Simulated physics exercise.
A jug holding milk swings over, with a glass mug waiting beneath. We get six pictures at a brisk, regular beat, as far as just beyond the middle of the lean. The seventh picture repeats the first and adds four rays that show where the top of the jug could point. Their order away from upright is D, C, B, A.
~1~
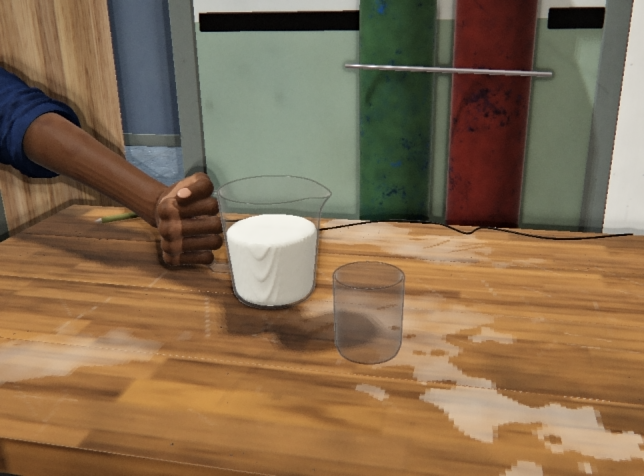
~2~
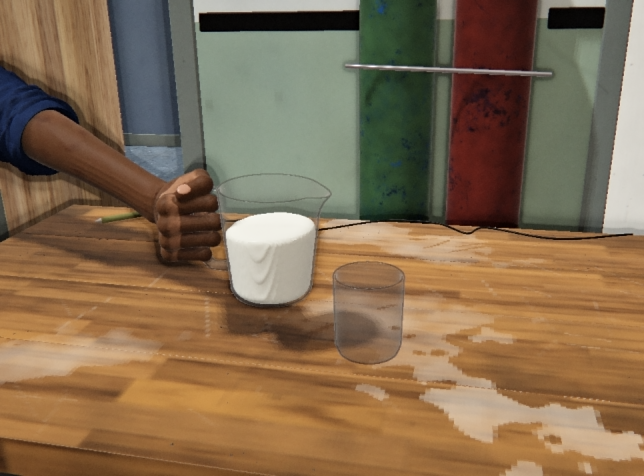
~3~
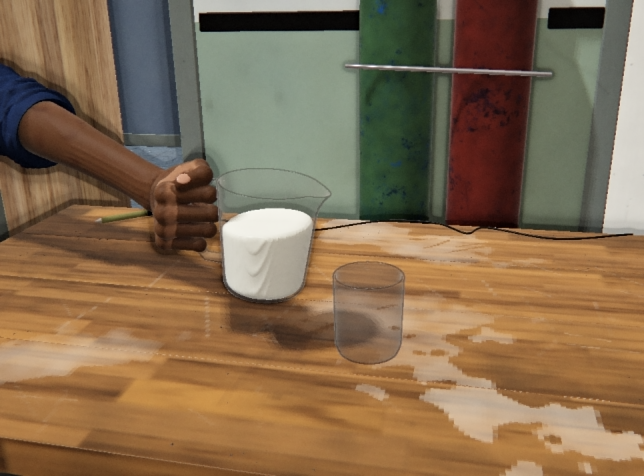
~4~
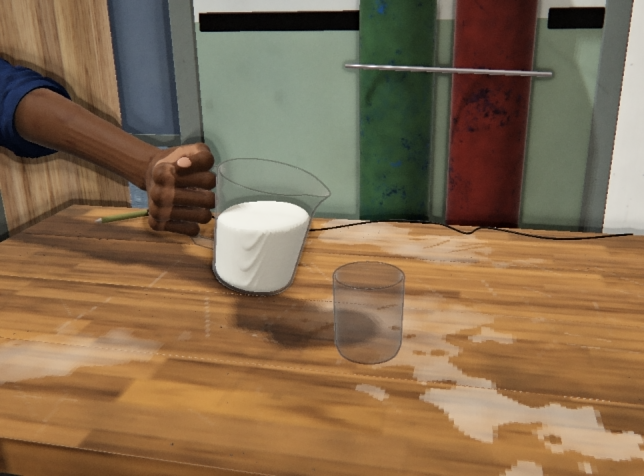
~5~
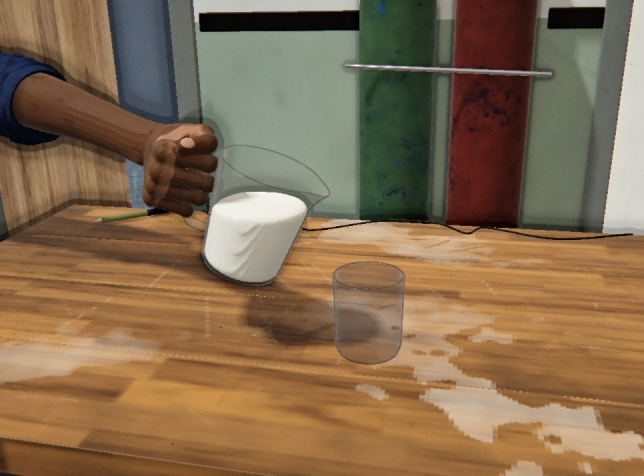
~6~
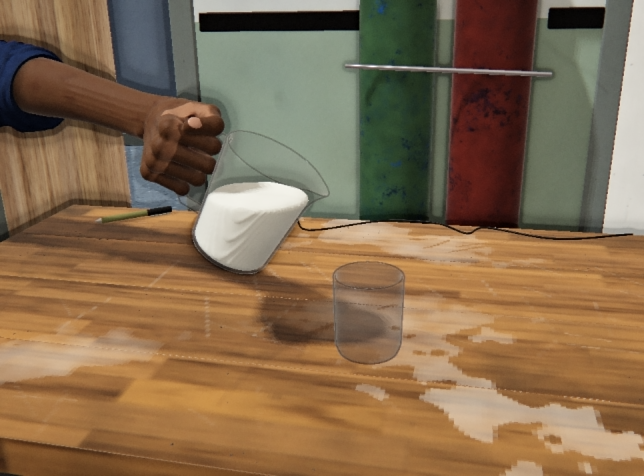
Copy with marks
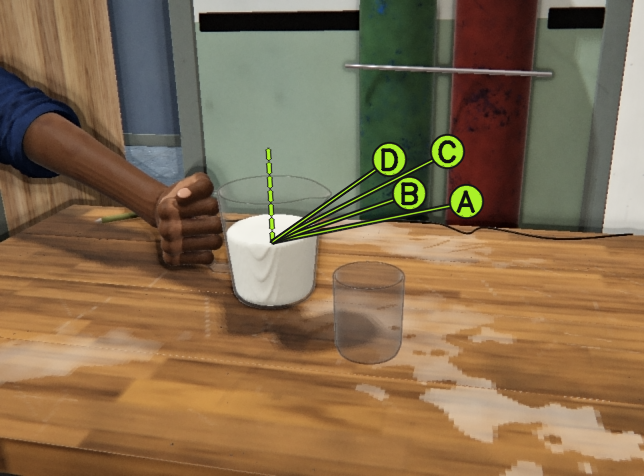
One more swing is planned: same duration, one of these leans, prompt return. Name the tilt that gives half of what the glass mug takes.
Go for C.
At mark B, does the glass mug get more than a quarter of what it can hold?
Yes.
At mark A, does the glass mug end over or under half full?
Over.
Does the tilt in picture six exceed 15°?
Yes.
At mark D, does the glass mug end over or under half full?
Under.
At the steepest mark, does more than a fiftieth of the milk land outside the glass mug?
Yes.
On the marked copy, A at (450, 205); B at (393, 200); C at (433, 160); D at (376, 169).
If A is chosen, the glass mug ends with about 76 % of what it can hold; 17 % of the milk is spilt.
If B is chosen, the glass mug ends with about 71 % of what it can hold; 4 % of the milk is spilt.
If C is chosen, the glass mug ends with about 49 % of what it can hold.
If D is chosen, the glass mug ends with about 26 % of what it can hold.
